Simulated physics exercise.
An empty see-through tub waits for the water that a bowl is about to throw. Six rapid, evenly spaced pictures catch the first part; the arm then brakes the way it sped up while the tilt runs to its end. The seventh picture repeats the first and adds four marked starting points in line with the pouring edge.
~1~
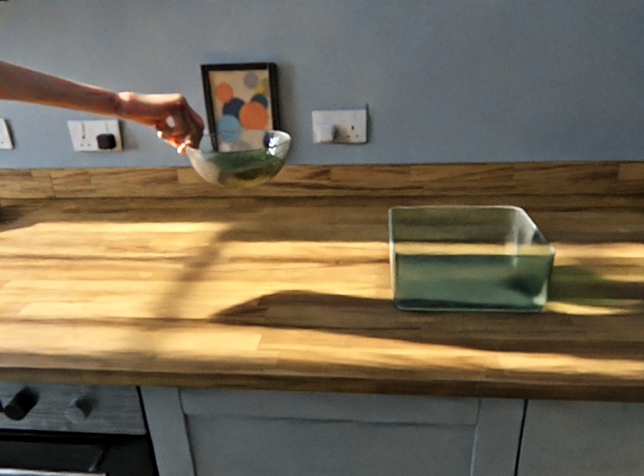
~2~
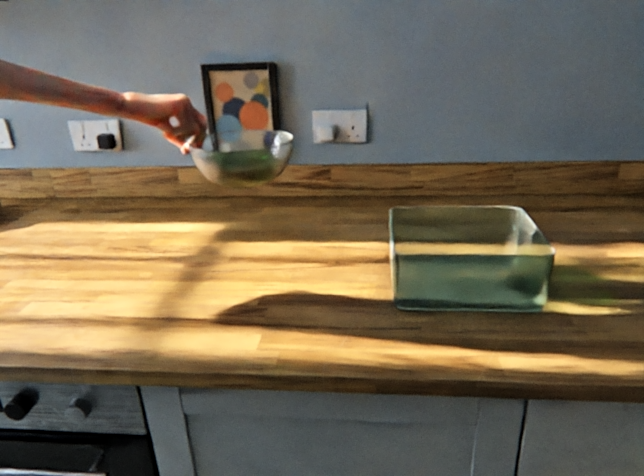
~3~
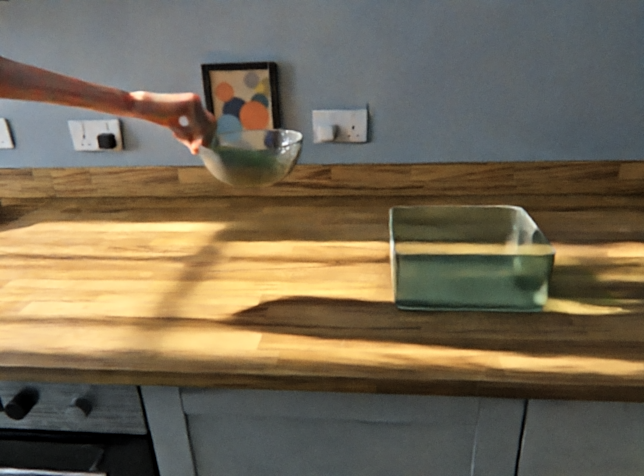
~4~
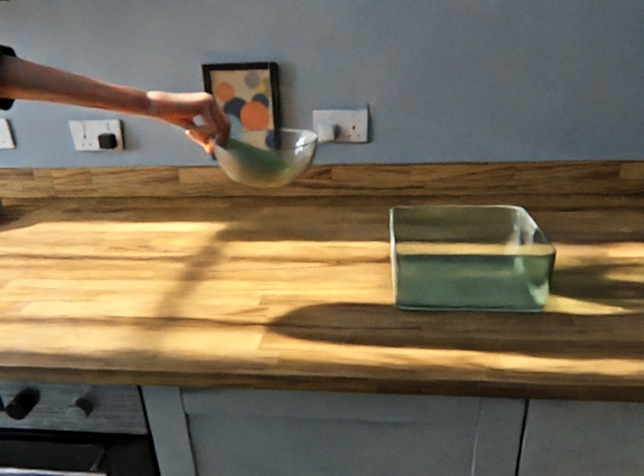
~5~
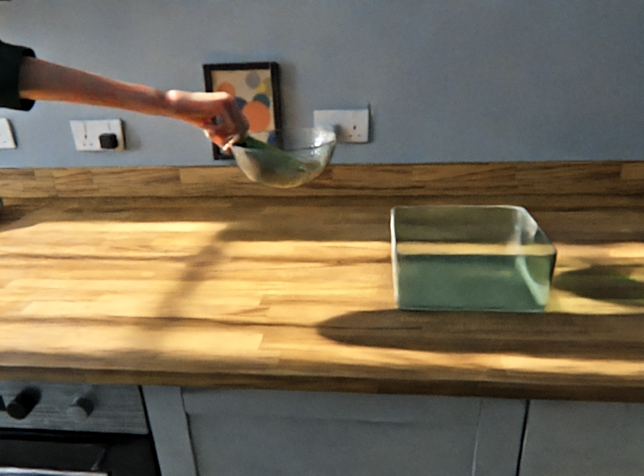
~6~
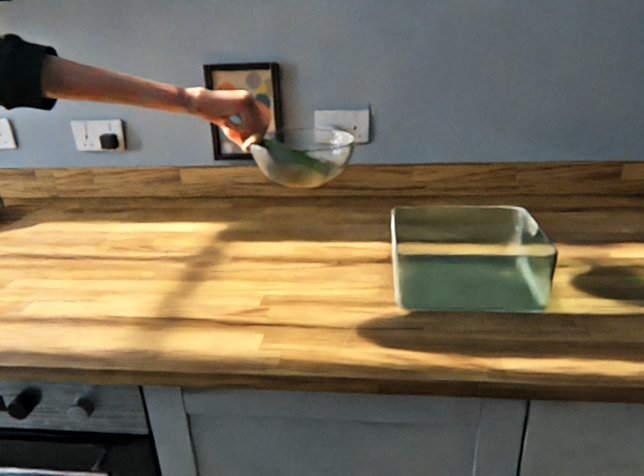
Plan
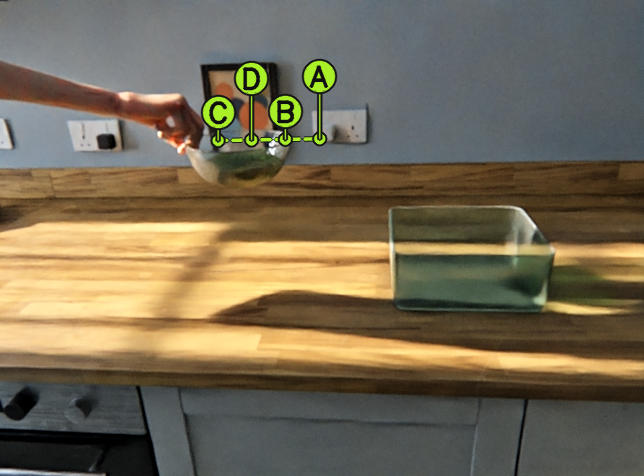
The clip shows a hand holding a clear glass bowl above a wooden counter, with a see-through greenish tub to the right. The arm carries the bowl slowly rightward past a framed print, and a dark sleeve comes into view.
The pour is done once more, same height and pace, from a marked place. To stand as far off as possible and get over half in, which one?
Dot D.
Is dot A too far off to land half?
No.
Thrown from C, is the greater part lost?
Yes, that goes wrong.
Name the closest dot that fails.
It is C.
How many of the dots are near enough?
Three.
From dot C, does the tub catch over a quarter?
Yes.
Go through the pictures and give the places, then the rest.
Upright, lip at (288, 139); tub from (393, 306) to (543, 309); nothing has left yet, in the first frame.
Upright, lip at (291, 139); nothing has left yet, in the second frame.
Upright, lip at (301, 138); nothing has left yet, in the third frame.
Upright, lip at (316, 138); nothing has left yet, in the fourth frame.
Upright, lip at (334, 138); water is over the rim, down to (232, 139), in the fifth frame.
Upright, lip at (353, 139); nothing has left yet, in the sixth frame.
In lime, A at (319, 138); B at (285, 139); C at (218, 140); D at (251, 140).
If A is chosen, about 86 % lands in the tub, 3 % falls short and 11 % goes beside or beyond.
If B is chosen, about 84 % lands in the tub, 12 % falls short and 4 % goes beside or beyond.
If C is chosen, about 36 % lands in the tub, 61 % falls short and 3 % goes beside or beyond.
If D is chosen, about 63 % lands in the tub, 32 % falls short and 5 % goes beside or beyond.
